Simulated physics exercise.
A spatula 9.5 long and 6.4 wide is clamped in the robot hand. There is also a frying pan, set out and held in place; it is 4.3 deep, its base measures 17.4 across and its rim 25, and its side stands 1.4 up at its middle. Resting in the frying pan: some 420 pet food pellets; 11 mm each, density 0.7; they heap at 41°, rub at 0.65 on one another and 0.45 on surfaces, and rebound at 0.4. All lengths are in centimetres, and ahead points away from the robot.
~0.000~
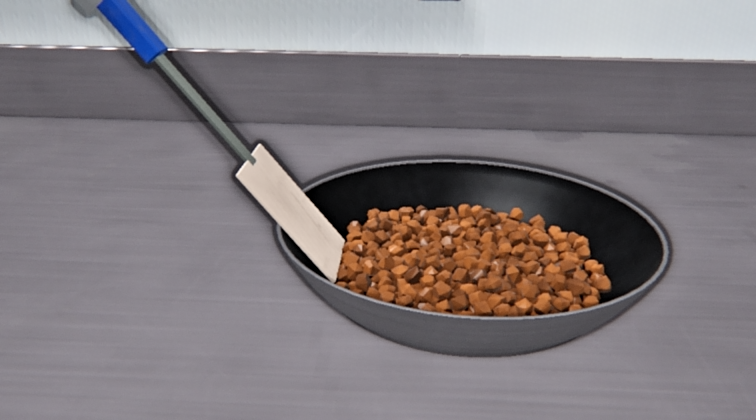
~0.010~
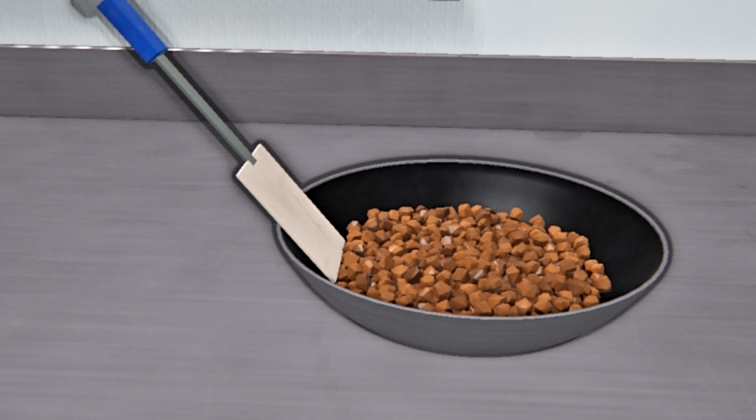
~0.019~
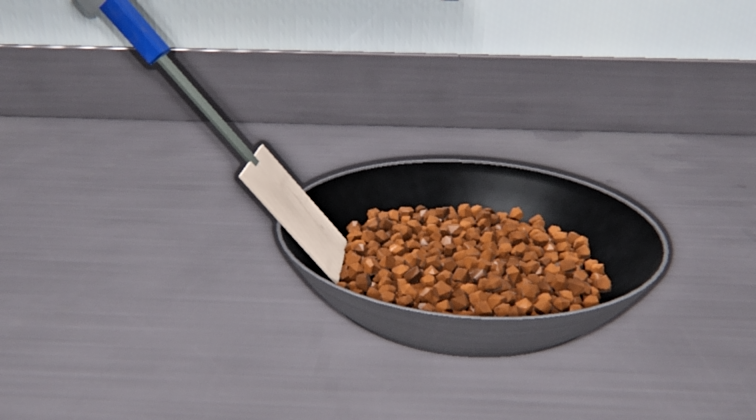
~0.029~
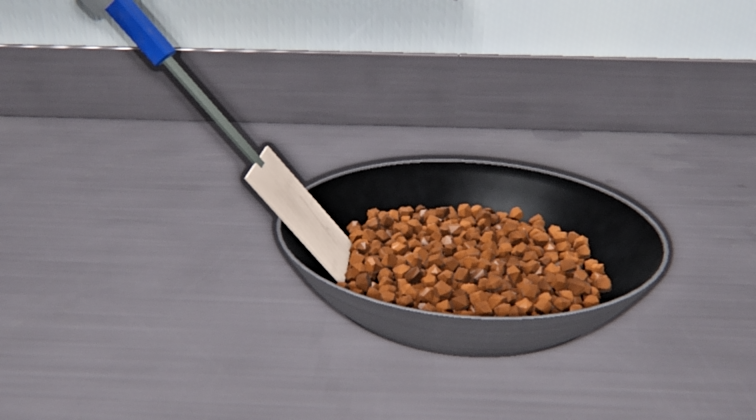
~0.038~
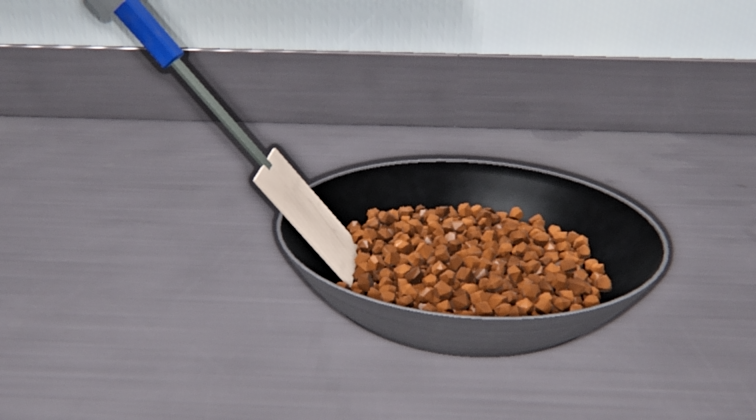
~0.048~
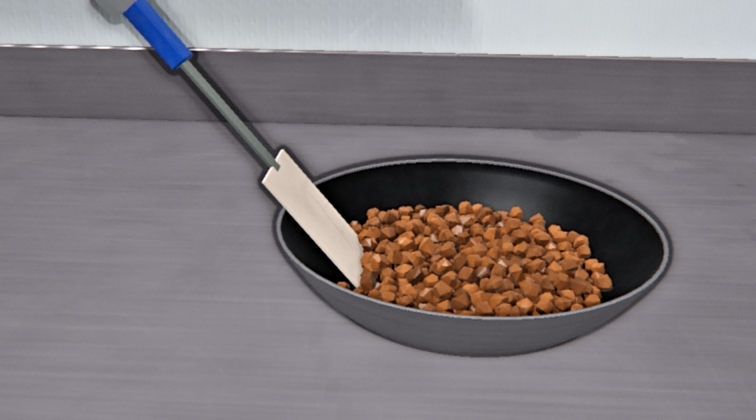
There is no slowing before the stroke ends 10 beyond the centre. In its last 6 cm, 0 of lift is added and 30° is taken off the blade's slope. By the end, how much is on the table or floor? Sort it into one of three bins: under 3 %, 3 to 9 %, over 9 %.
Bin: Over 9 %.
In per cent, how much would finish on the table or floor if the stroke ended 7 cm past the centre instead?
Close to 0 per cent would end on the table or floor.
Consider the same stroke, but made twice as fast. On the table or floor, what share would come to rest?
I'd say close to 25 per cent.
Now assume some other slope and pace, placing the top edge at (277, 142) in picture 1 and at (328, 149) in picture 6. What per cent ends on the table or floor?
Roughly 35 %.
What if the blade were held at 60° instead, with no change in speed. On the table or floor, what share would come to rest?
My guess is close to 20 per cent.
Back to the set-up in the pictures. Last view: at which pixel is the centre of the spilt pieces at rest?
At about (698, 276) in the last picture.
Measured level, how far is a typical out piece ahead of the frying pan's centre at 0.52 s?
I'd put it at some 16 centimetres.
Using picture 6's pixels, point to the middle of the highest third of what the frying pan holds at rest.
About (604, 234).
By 0.16 s, sloping 51°, highest piece 4 above the table; 420 in the frying pan.
By 0.26 s, sloping 43°, highest piece 5 above the table; 420 in the frying pan.
By 0.52 s, sloping 21°, highest piece 6 above the table; 365 in the frying pan, 54 on the table or floor, 1 on the blade or in flight.
By 1.57 s, sloping 21°, highest piece 6 above the table; 364 in the frying pan, 56 on the table or floor.
Final count, 364 in the frying pan, 56 on the table or floor. That is 13 % on the table or floor.
